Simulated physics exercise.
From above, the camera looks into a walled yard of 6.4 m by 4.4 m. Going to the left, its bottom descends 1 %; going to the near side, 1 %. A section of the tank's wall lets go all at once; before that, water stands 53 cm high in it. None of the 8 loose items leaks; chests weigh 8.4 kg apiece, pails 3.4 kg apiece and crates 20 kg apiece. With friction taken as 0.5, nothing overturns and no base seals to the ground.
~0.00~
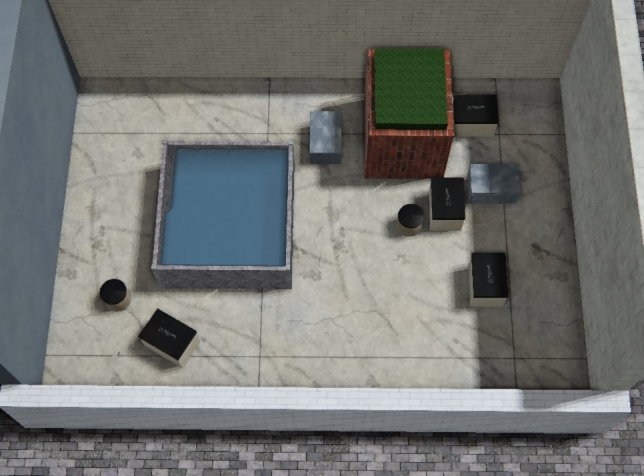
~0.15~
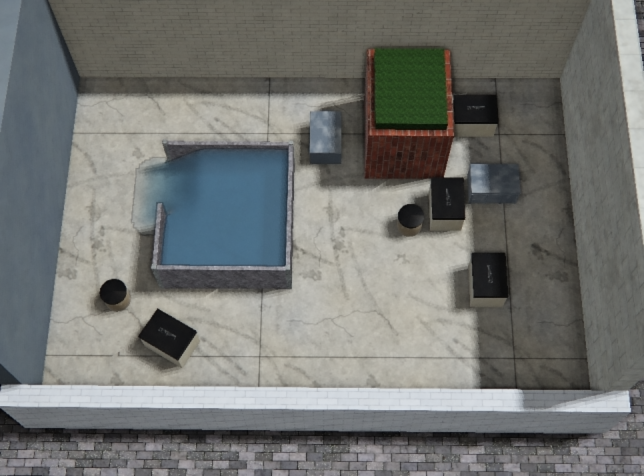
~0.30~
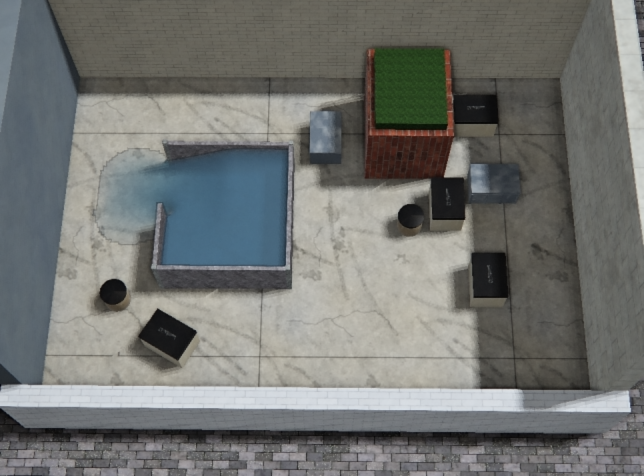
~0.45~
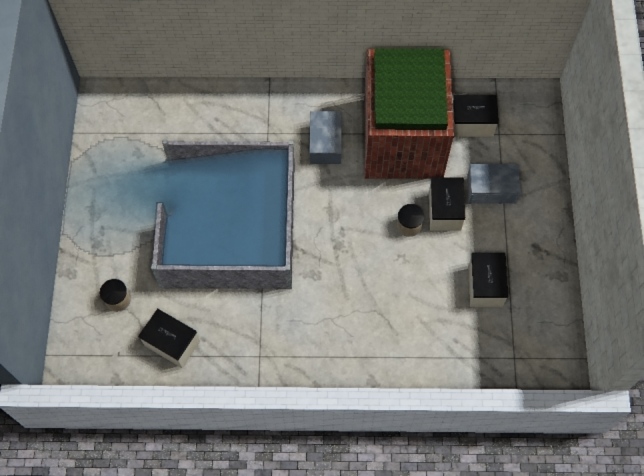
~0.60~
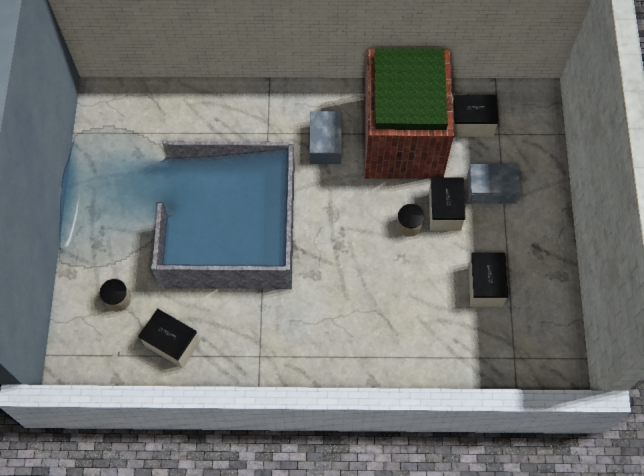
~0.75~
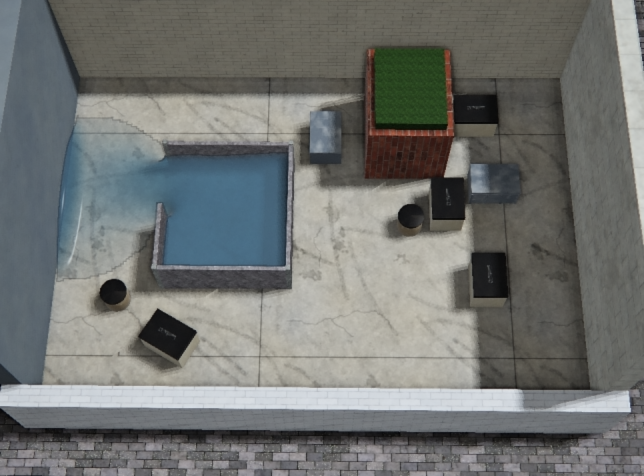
In a walled yard with a pale stone floor, water pours through a gap in the left side of a square tank, spreads across the floor and runs along the left wall, while the surrounding boxes and round containers stay still.
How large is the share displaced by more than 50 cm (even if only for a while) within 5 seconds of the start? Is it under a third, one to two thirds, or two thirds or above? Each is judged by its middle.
Looks like the lowest band.
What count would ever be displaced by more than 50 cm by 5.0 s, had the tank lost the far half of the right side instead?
Result: 5 of them.
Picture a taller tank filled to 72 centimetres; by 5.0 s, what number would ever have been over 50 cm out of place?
That would make 3 of them.
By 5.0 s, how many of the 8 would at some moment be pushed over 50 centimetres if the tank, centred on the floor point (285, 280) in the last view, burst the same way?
So the tally would be 2.
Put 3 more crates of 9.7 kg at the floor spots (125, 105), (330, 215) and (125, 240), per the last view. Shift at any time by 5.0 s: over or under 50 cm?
Each in turn ends up beyond the limit, within the limit, beyond the limit.
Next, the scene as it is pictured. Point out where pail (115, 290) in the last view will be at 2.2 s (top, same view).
My estimate: Around (146, 308).
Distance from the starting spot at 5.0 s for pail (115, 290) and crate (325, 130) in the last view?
In that order: 60 cm, 40 cm.
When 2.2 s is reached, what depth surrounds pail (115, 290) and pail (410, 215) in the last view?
Around 2 cm and 0 cm.
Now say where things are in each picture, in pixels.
A chest at (490, 274), on the bottom; a pail at (411, 215) rests on the ground; 2.4 m2 under water; 0 of 8 have shifted, in the first frame.
A chest at (490, 274), on the bottom; a pail at (411, 215), on the bottom; 2.8 m2 under water; 0 of 8 have shifted, in the second frame.
A chest at (490, 274), on the bottom; a pail at (411, 215), on the bottom; water covers 3.4 m2; 0 of 8 have shifted, in the third frame.
A chest at (490, 274), on the bottom; a pail at (411, 215), on the bottom; 4.2 m2 under water; 0 of 8 have shifted, in the fourth frame.
A chest at (490, 274), on the bottom; a pail at (411, 215) rests on the ground; 4.6 m2 under water; 0 of 8 have shifted, in the fifth frame.
A chest at (490, 274), on the bottom; a pail at (411, 215) rests on the ground; water covers 4.8 m2; 0 of 8 have shifted, in the sixth frame.
After 1.1 s 0 of 8 are over 50 cm from their spots; 0 afloat.
After 2.2 s 0 of 8 are over 50 cm from their spots; 0 afloat.
After 3.5 s 1 of 8 are over 50 cm from their spots; 0 afloat.
After 5.0 s 2 of 8 are over 50 cm from their spots, and 2 have been at some point; 2 afloat.
